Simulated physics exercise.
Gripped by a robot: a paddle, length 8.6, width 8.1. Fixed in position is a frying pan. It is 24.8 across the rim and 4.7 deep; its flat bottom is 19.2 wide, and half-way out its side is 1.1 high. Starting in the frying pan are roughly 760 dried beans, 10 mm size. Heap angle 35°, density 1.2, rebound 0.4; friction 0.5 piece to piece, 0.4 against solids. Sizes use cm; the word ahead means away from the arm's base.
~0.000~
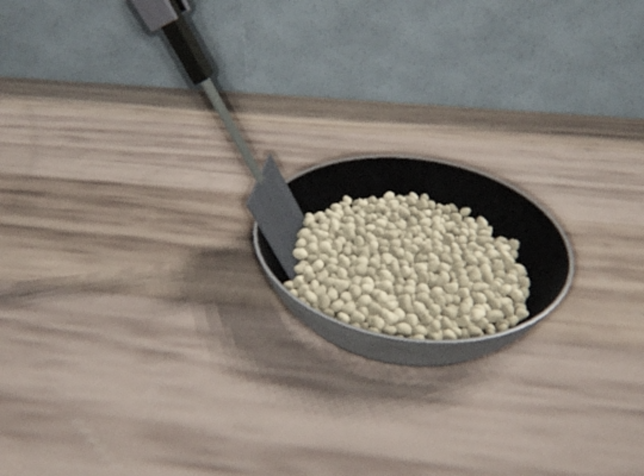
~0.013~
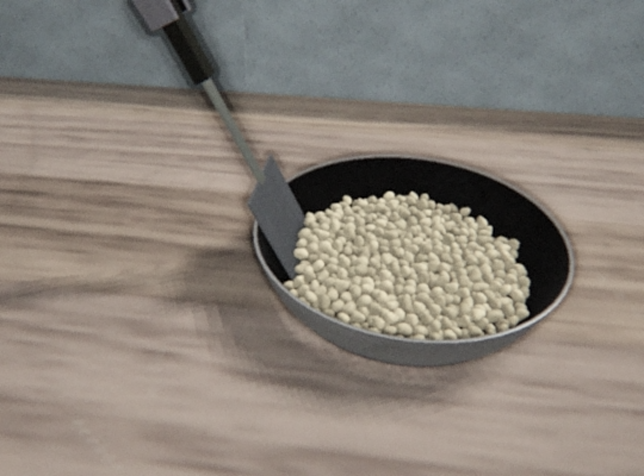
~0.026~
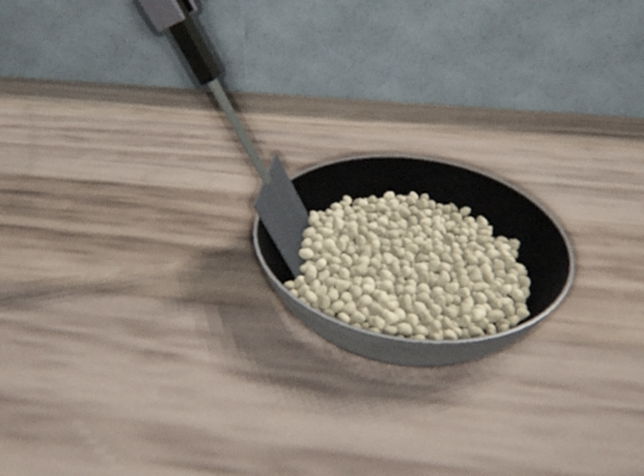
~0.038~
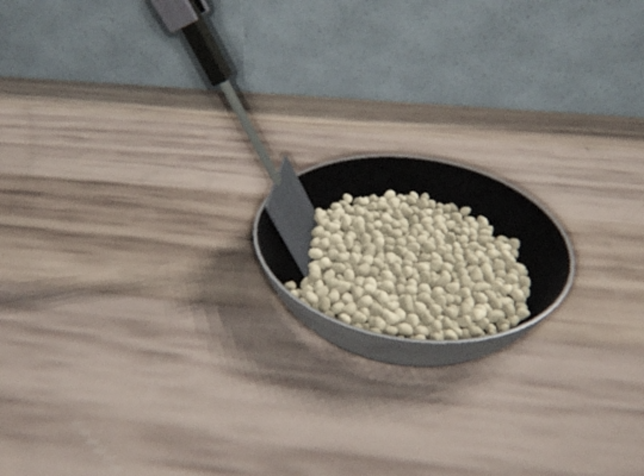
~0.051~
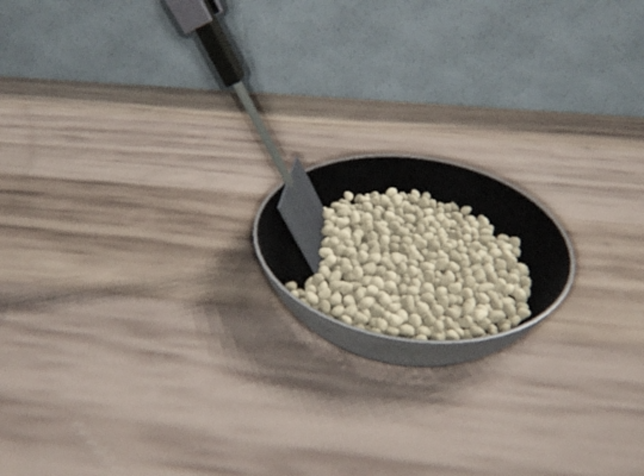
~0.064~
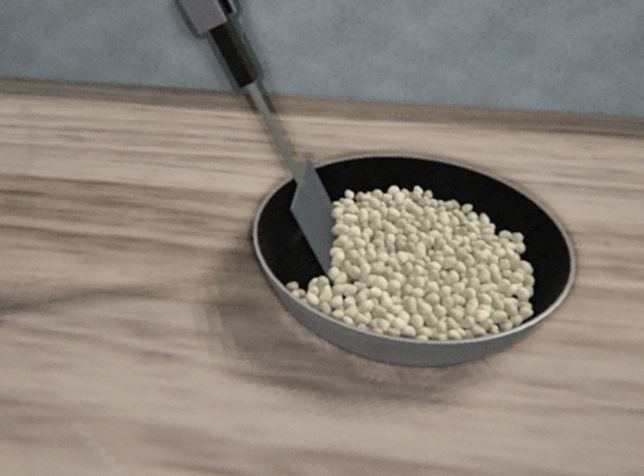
Spatula gripped by a robot pushing slowly rightward through a heap of pale dried beans in a dark frying pan.
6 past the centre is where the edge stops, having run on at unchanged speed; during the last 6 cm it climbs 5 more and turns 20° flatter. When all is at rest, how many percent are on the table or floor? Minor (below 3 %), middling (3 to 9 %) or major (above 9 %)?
Middling.
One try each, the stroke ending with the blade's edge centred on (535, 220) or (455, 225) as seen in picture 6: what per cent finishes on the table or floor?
Close to 20 and close to 0 per cent, respectively.
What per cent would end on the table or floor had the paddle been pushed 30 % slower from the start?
Estimated result: Some 0 %.
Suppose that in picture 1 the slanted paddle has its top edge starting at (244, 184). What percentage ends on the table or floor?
I'd estimate around 5 per cent.
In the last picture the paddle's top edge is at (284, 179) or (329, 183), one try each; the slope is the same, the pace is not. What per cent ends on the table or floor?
First try about 0 %, second try about 15 %.
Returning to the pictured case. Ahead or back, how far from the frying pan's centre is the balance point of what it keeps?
Roughly 4.0 centimetres ahead.
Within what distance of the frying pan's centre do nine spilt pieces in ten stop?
Roughly 30 cm.
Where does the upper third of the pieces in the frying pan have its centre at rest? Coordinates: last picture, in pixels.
The middle lies somewhere around (501, 252).
After 0.12 s, sloping 65°, highest piece 6 above the table; 760 in the frying pan.
After 0.17 s, sloping 57°, highest piece 6 above the table; 760 in the frying pan.
After 0.39 s, sloping 45°, highest piece 5 above the table; 724 in the frying pan, 36 on the table or floor.
After 1.44 s, sloping 45°, highest piece 5 above the table; 724 in the frying pan, 36 on the table or floor.
In the end, 724 in the frying pan, 36 on the table or floor. That is 5 % on the table or floor.
